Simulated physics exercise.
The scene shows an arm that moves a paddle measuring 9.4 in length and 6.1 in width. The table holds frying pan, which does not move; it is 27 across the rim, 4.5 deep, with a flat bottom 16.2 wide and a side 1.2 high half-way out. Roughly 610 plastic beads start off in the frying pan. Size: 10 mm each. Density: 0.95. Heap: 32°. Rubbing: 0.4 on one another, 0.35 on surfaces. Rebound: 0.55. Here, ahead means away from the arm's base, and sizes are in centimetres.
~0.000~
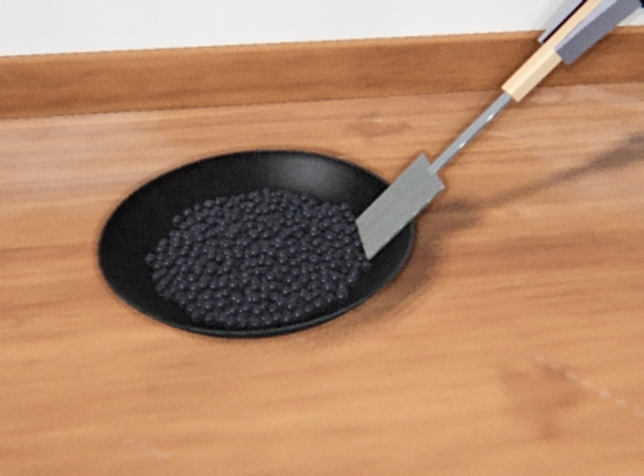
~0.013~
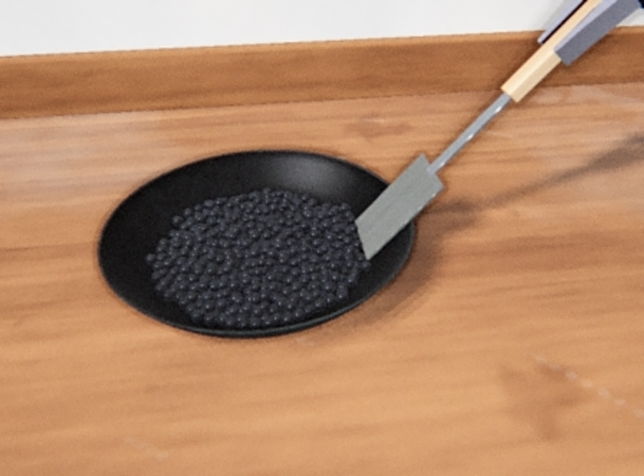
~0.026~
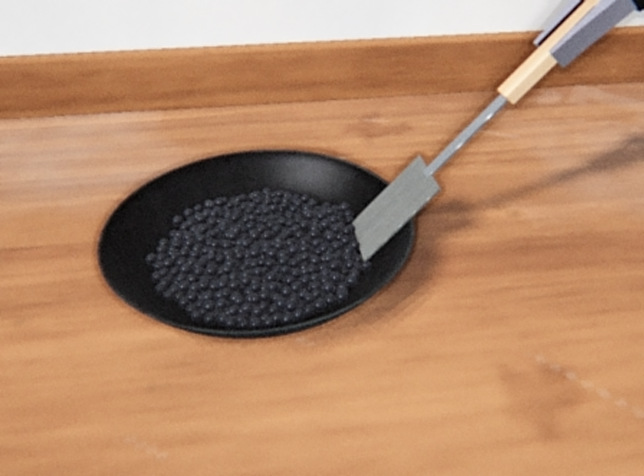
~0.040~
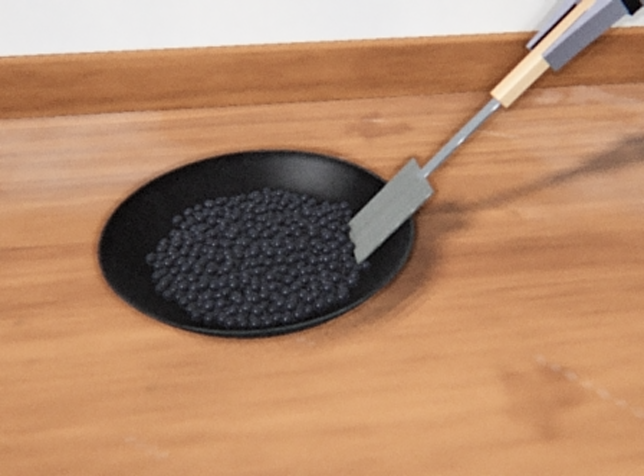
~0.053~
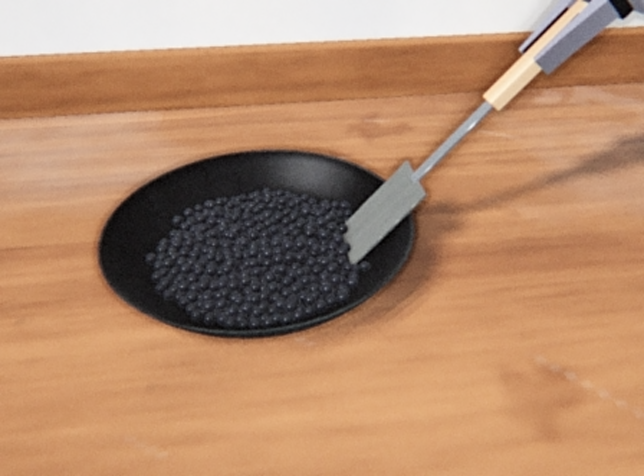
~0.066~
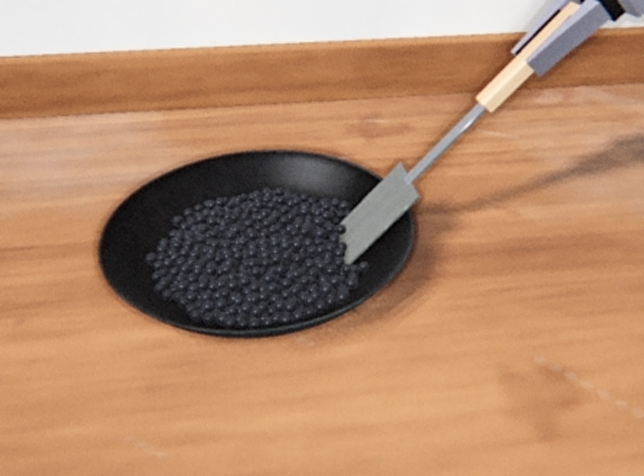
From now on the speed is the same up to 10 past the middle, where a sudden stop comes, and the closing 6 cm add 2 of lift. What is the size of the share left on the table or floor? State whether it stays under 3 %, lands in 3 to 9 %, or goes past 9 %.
It lands in 3 to 9 %.
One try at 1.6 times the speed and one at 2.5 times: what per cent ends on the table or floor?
15 and 20 %.
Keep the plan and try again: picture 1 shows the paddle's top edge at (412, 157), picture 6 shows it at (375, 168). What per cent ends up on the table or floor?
Some 15 percent ends up on the table or floor.
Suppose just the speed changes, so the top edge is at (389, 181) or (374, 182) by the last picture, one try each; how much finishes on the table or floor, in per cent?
Respectively, some 20 and 20 per cent.
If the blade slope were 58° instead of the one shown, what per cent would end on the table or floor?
5 %.
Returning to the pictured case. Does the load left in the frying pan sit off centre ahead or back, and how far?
It sits some 3.0 centimetres ahead of centre.
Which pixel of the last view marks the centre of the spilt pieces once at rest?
Roughly at (37, 274) in the final view.
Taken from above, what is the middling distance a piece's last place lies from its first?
I'd estimate close to 2 centimetres.
After 0.21 s, sloping 49°, highest piece 4 above the table; 613 in the frying pan.
After 0.35 s, sloping 49°, highest piece 5 above the table; 613 in the frying pan.
After 0.62 s, sloping 49°, highest piece 6 above the table; 576 in the frying pan, 37 on the table or floor.
After 1.67 s, sloping 49°, highest piece 5 above the table; 576 in the frying pan, 37 on the table or floor.
At rest, 576 in the frying pan, 37 on the table or floor. That is 6 % on the table or floor.
